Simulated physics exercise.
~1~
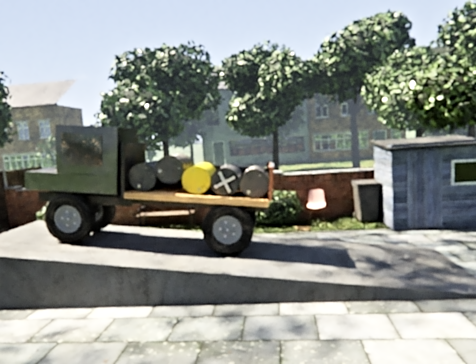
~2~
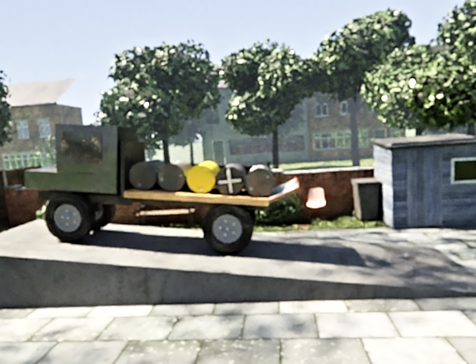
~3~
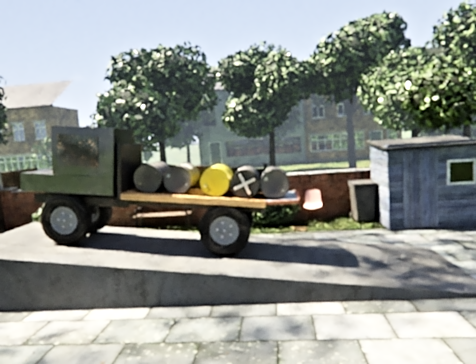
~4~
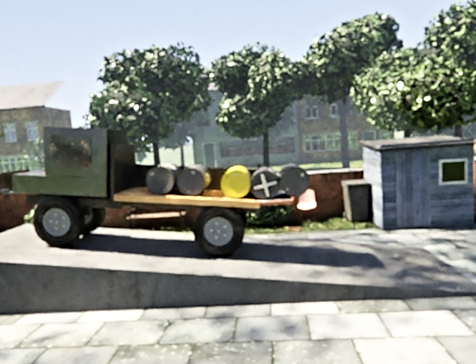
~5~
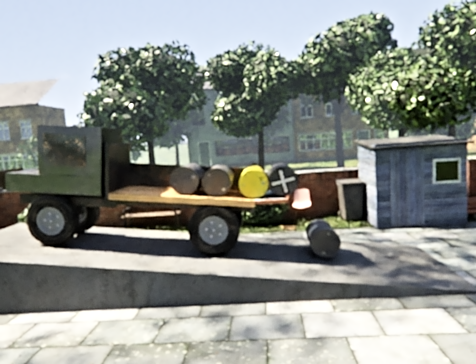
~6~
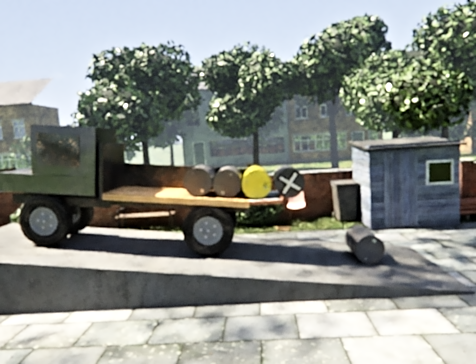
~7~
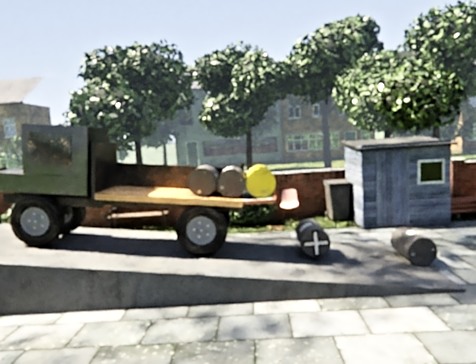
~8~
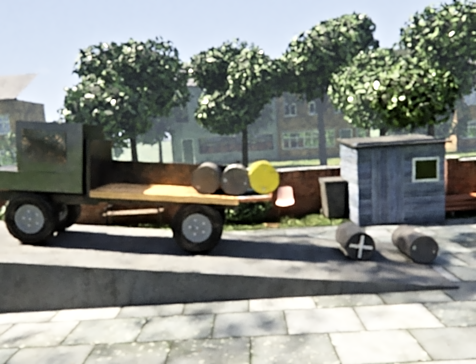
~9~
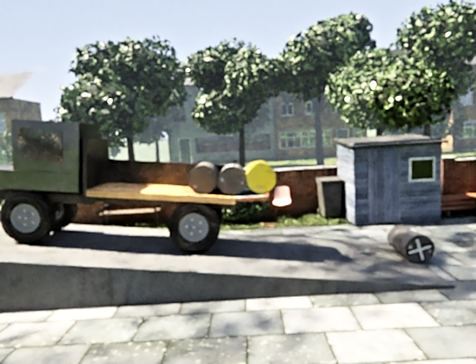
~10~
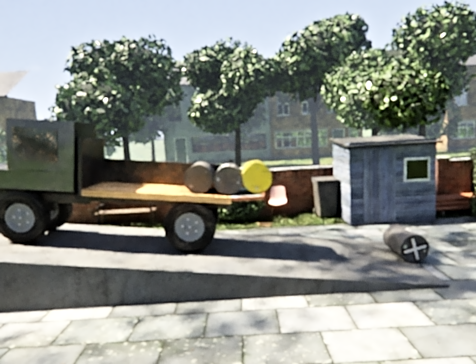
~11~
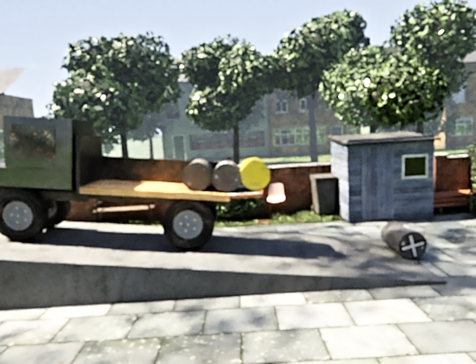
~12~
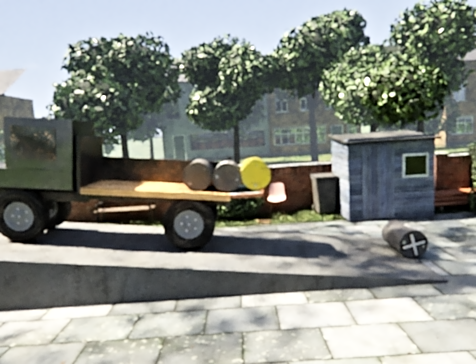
The tailgate of a truck parked on a ramp dropped open, and the drums on its bed rolled right. Two grey ones, the second marked with a cross, fell to the ground and rolled away, while the yellow drum stopped on the lowered gate, two more behind it.
